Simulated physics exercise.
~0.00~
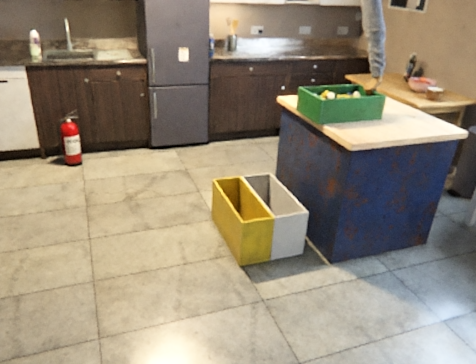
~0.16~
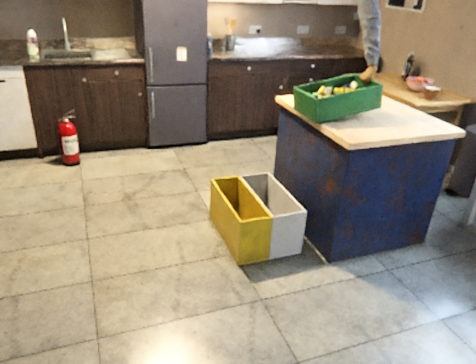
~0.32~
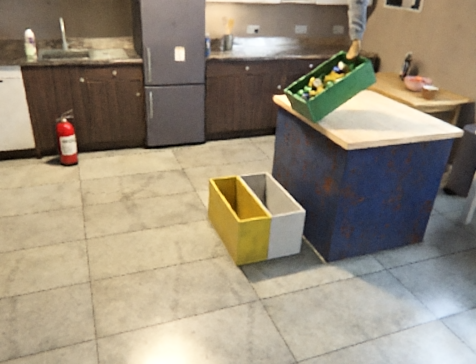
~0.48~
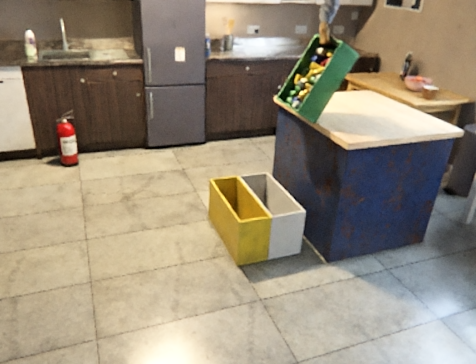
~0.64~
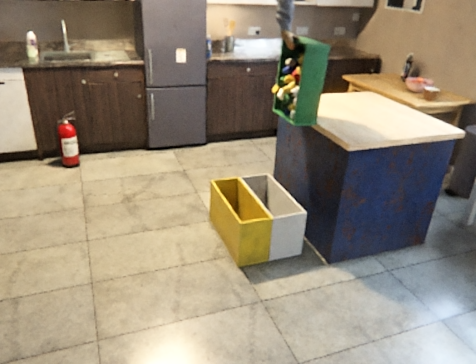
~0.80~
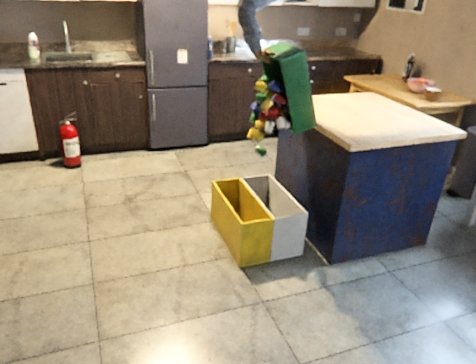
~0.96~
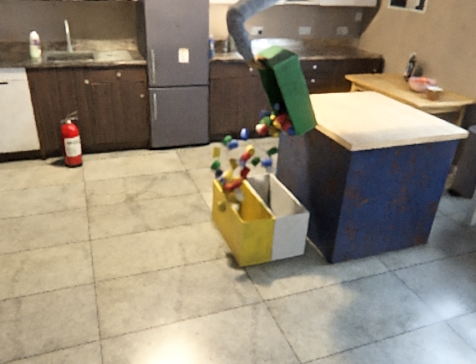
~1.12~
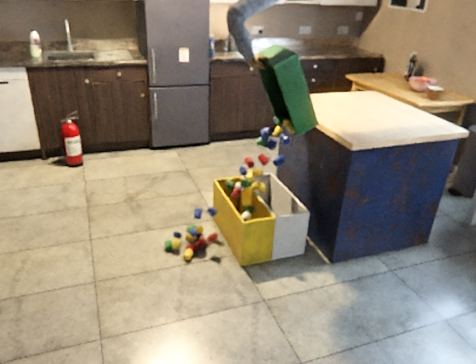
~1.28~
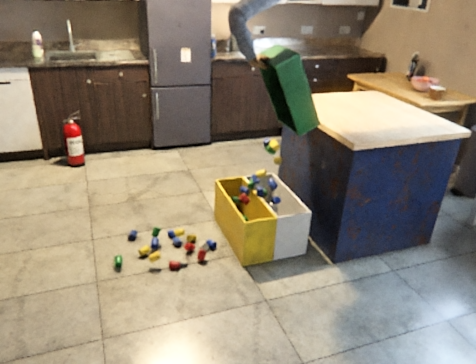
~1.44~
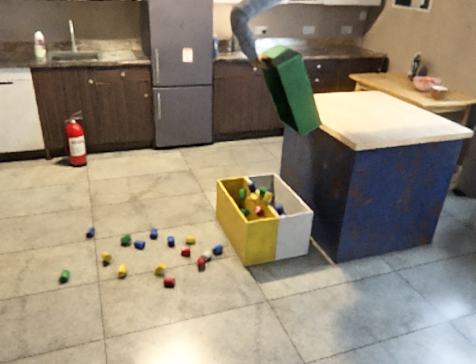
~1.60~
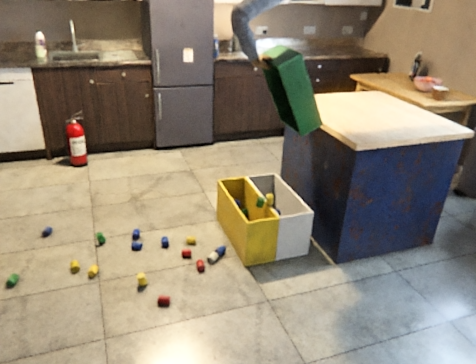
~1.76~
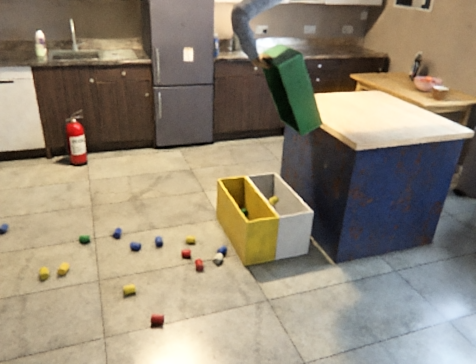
In a kitchen, a grey arm tips a green box of small colourful pieces over the edge of a blue bench, spilling them towards a yellow and a white container below; many drop inside, while others scatter and roll left across the tiled floor as the box stays tilted.
